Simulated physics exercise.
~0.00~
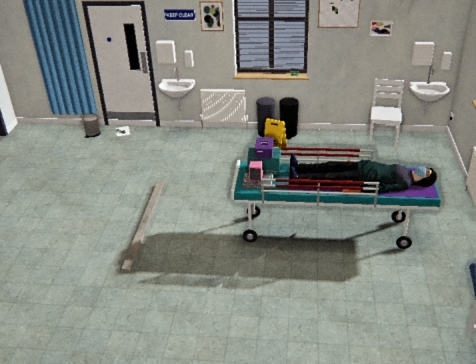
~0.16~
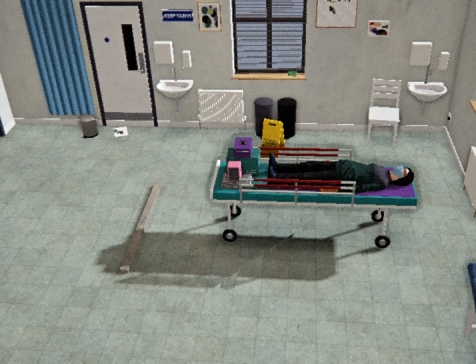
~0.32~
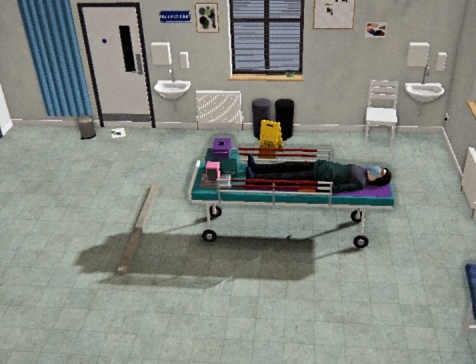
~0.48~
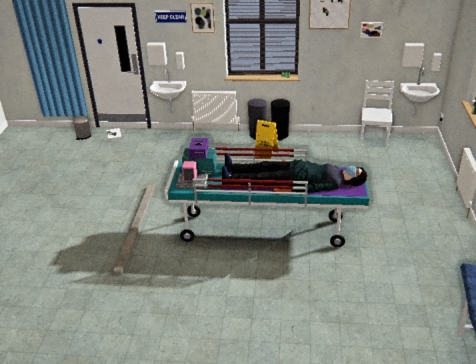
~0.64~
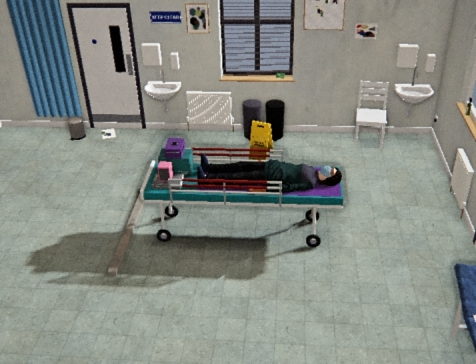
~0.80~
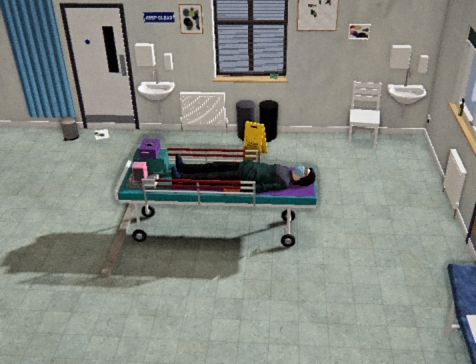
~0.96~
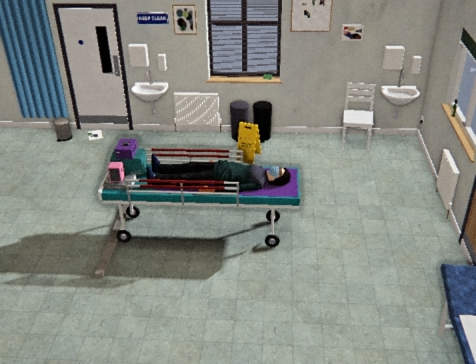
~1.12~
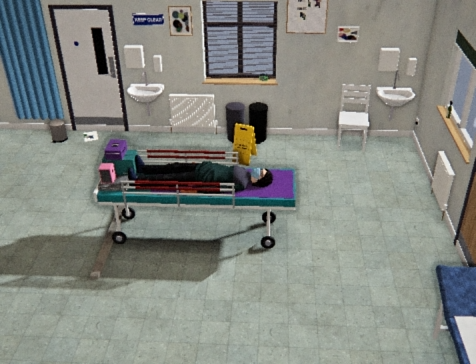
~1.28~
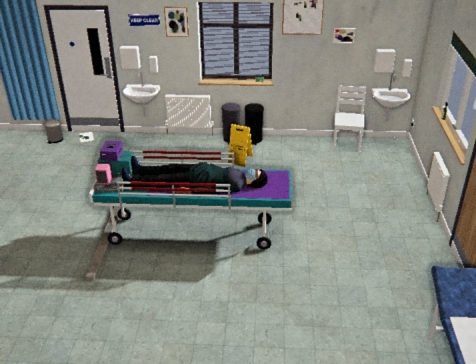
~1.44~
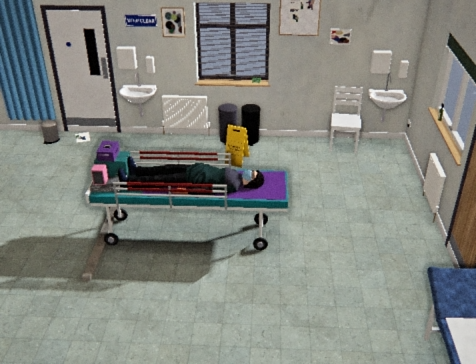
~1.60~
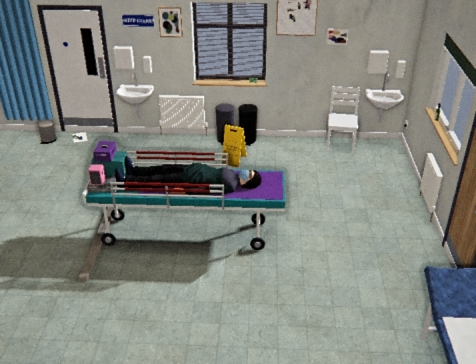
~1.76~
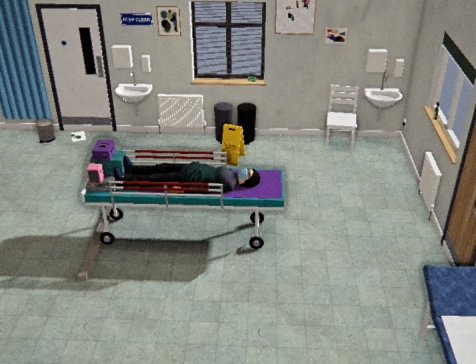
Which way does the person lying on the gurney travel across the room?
The person moves to the left, feet first, carried along on the rolling gurney and sliding a little further that way as it stops.
